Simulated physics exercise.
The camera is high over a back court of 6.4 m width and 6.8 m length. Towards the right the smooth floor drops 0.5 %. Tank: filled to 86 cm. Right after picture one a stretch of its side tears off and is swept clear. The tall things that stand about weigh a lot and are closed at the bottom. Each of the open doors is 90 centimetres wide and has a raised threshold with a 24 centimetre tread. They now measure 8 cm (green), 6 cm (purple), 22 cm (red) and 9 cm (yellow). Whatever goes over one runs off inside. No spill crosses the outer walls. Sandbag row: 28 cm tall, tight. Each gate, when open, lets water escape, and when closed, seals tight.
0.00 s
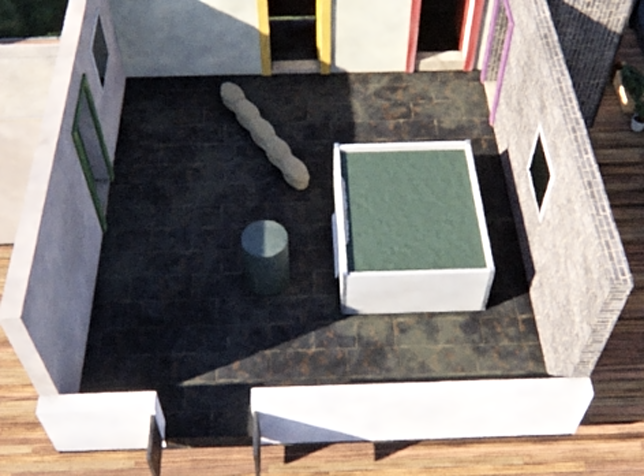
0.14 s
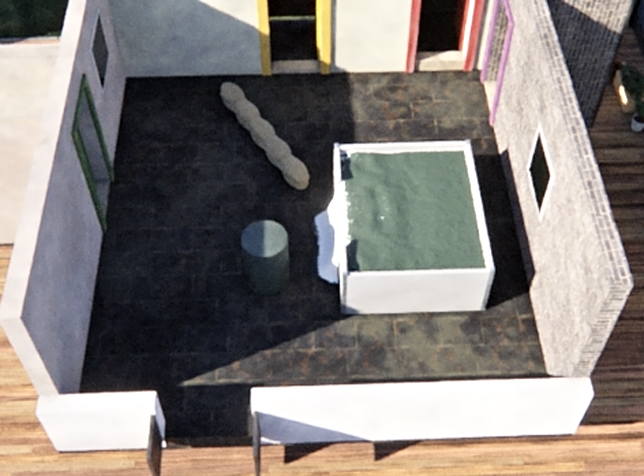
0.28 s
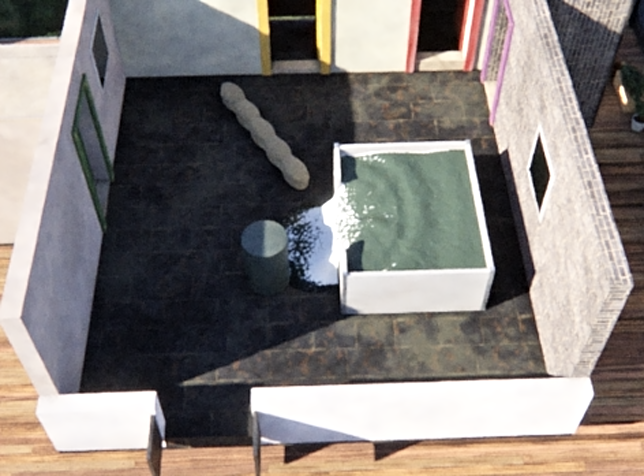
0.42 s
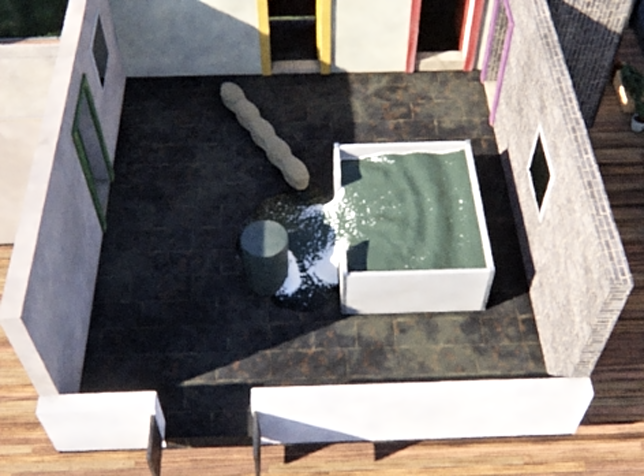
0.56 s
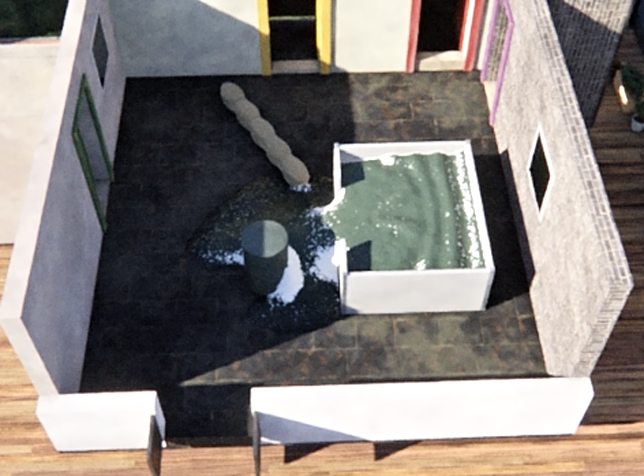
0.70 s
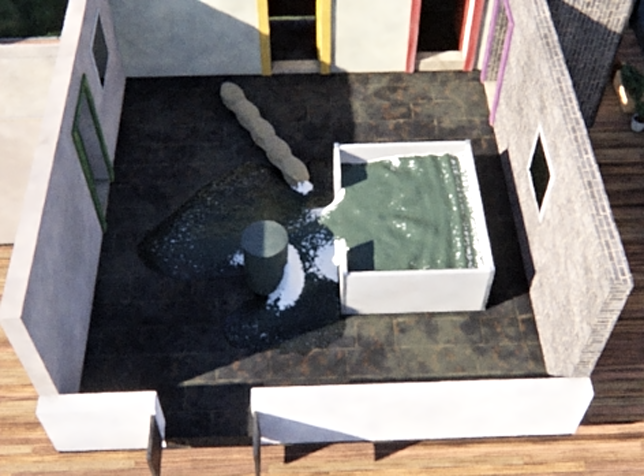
Water burst out of the left side of a square white tank, foamed around a grey-green cylinder, and spread leftward across the dark courtyard floor while ripples crossed the water still in the tank.
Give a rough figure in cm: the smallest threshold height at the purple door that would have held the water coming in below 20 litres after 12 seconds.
7.5 cm.
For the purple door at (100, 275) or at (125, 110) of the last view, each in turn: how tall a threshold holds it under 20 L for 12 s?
Minimums: About 22 cm and 20 cm.
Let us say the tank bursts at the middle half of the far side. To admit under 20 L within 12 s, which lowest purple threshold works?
Then 27 cm.
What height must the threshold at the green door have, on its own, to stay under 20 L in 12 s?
At the green door you'd want roughly 30 cm.
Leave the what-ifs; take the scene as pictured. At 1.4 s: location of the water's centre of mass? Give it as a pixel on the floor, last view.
The water is centred around (348, 243) in the last picture's pixels.
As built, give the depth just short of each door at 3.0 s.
Door by door in centimetres - green 24, purple 0, red 0, yellow 1.
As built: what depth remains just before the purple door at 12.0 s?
Depth: Near 9.0 cm.
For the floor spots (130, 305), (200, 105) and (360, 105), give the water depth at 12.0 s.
In order: Around 7, 8 and 6 cm.
After 1.4 s water covers 35 % of the floor, deepest (58 cm) near (291, 264); it has not reached the purple door.
After 3.0 s water covers 55 % of the floor, deepest (38 cm) near (125, 89); it has not reached the purple door.
After 12.0 s water covers 95 % of the floor, deepest (12 cm) near (75, 424); 9 cm at the purple door, 41 litres in over its 6 cm threshold.
At the purple door as built, the water arrived by 5.0 s and peaked near 13 cm at 5.4 s.
With a threshold of 6.5 cm, 33 litres would have come in within the 12 s; with 9 cm, 9 litres. So under 20 litres takes about 7.5 cm.
